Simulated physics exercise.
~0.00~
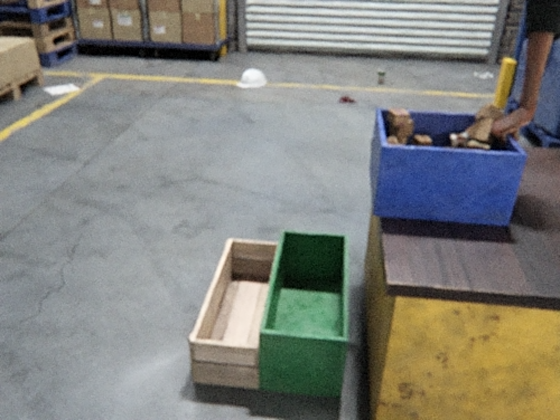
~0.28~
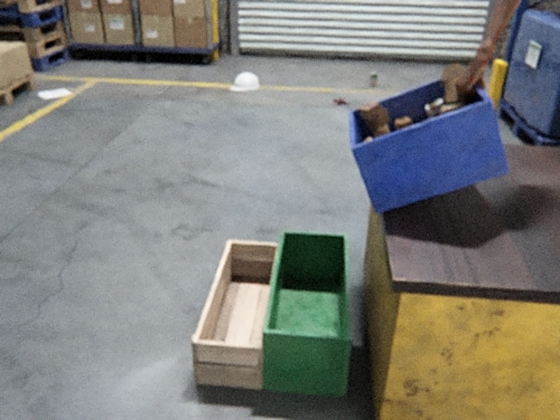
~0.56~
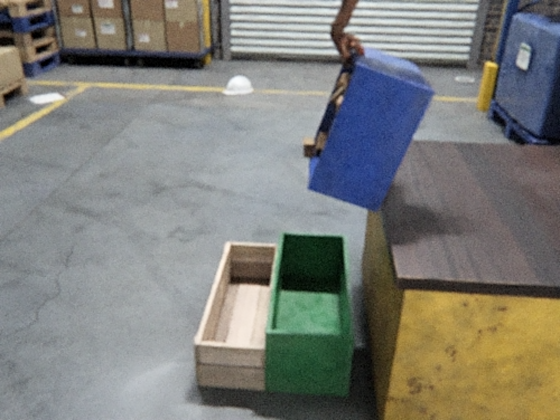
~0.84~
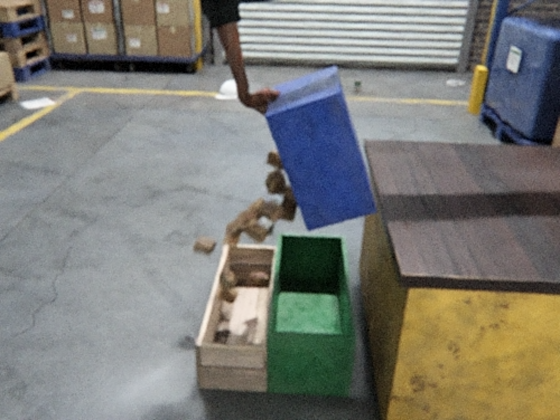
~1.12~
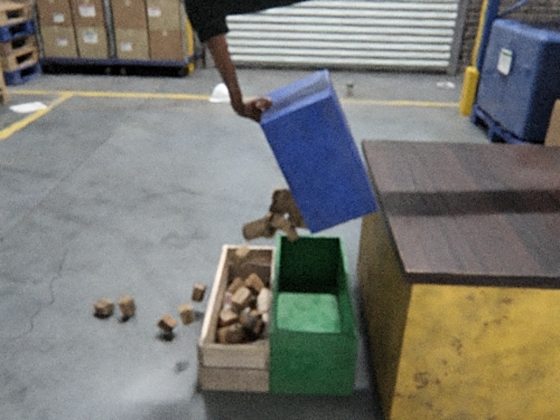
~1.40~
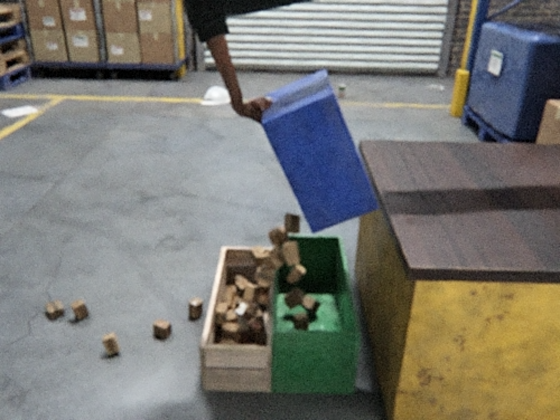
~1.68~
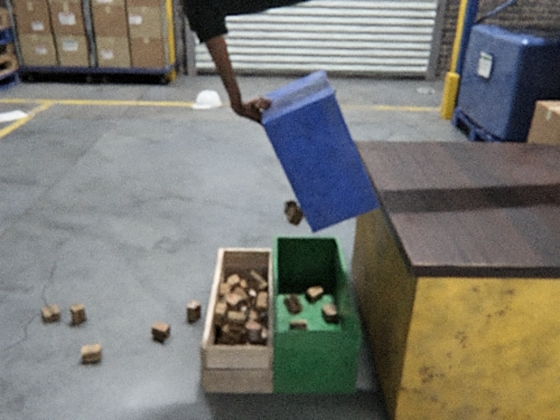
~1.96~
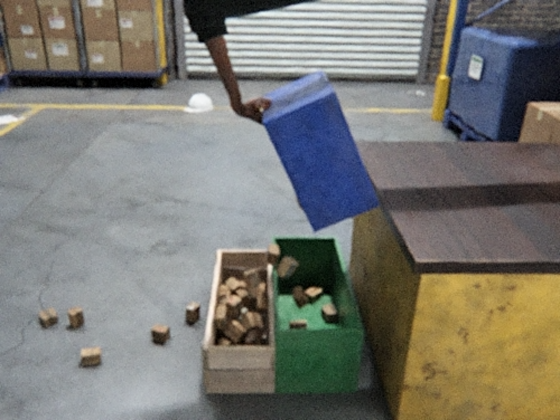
A blue tote full of small brown blocks sits on a dark-topped yellow bench at the right of a warehouse floor, seen from slightly above, with a green bin and a pale wooden bin side by side on the ground to its left. A hand tips the tote leftward over the bench's end until it is past upright. The blocks spill out, first toward the wooden bin and the floor beyond, then into the green bin too. The tote stays tilted as the flow thins. Most blocks end in the wooden bin, with fewer in the green one and five on the floor at left.
